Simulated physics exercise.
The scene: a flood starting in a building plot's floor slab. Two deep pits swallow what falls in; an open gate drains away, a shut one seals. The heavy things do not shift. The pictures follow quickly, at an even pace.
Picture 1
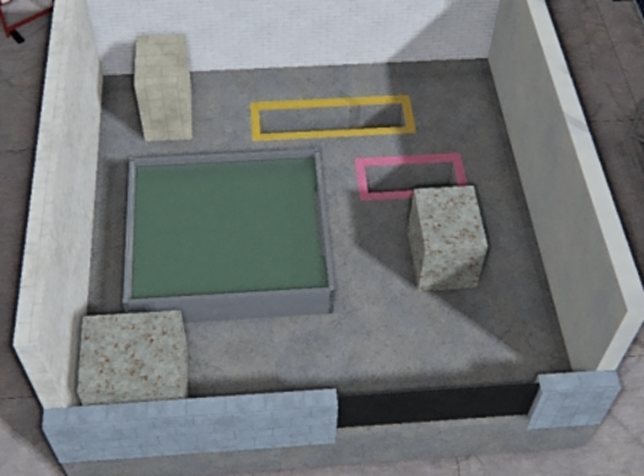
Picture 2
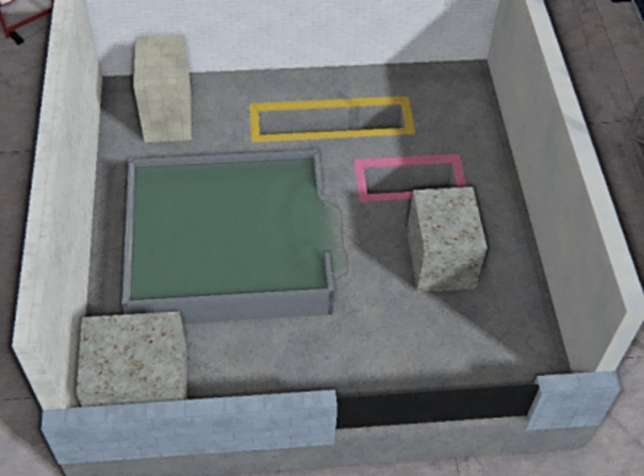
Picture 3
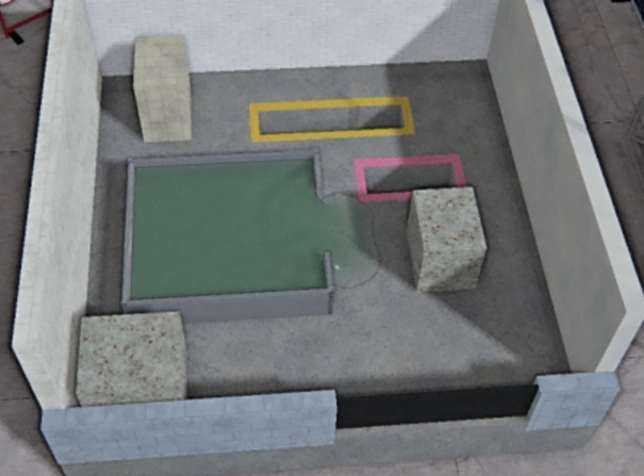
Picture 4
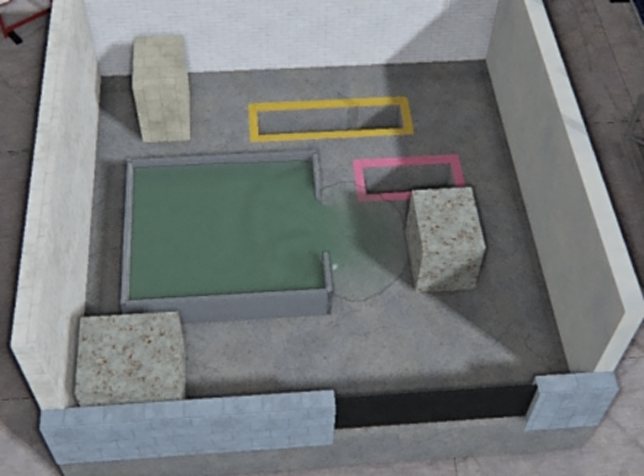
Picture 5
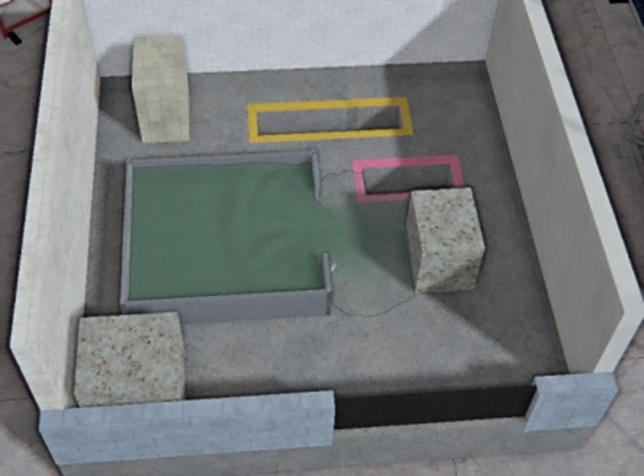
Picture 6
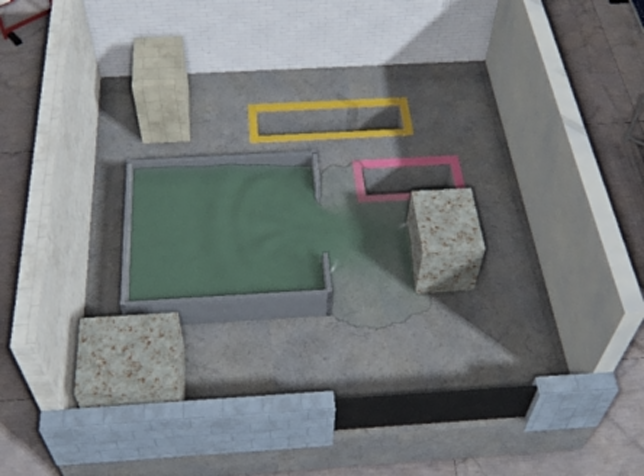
A low-walled tank of green water sat still on a gray floor, then its right side opened and water poured out, spreading rightward in a thin, widening sheet to the speckled block.
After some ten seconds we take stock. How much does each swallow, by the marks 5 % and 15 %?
The gate takes less than 5 %; the pink pit takes more than 15 %; the yellow pit takes less than 5 %.
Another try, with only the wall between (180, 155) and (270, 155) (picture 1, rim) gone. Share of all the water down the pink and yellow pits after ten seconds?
In per cent: Pink 2, yellow 30.
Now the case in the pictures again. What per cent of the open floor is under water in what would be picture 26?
I make it 45 per cent.
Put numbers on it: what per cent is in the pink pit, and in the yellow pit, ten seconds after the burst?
In turn 30 and 2 per cent.
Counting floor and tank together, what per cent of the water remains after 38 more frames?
Near 78 in a hundred.
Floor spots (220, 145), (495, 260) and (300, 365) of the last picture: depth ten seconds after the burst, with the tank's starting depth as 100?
In turn 2, 16 and 12 in a hundred.
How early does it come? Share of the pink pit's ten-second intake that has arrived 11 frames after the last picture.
Roughly 20 per cent.
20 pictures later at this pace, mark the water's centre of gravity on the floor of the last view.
Roughly at (293, 259).
A moment on, water covers 15 % of the floor; the gate 0 %, the pink pit 2 %, the yellow pit 0 %.
Next, water covers 30 % of the floor; the gate 0 %, the pink pit 7 %, the yellow pit 0 %.
Then, water covers 45 % of the floor; the gate 0 %, the pink pit 14 %, the yellow pit 0 %.
Later, water covers 65 % of the floor; the gate 0 %, the pink pit 22 %, the yellow pit 0 %.
In the end, water covers 75 % of the floor; the gate 0 %, the pink pit 30 %, the yellow pit 3 %.
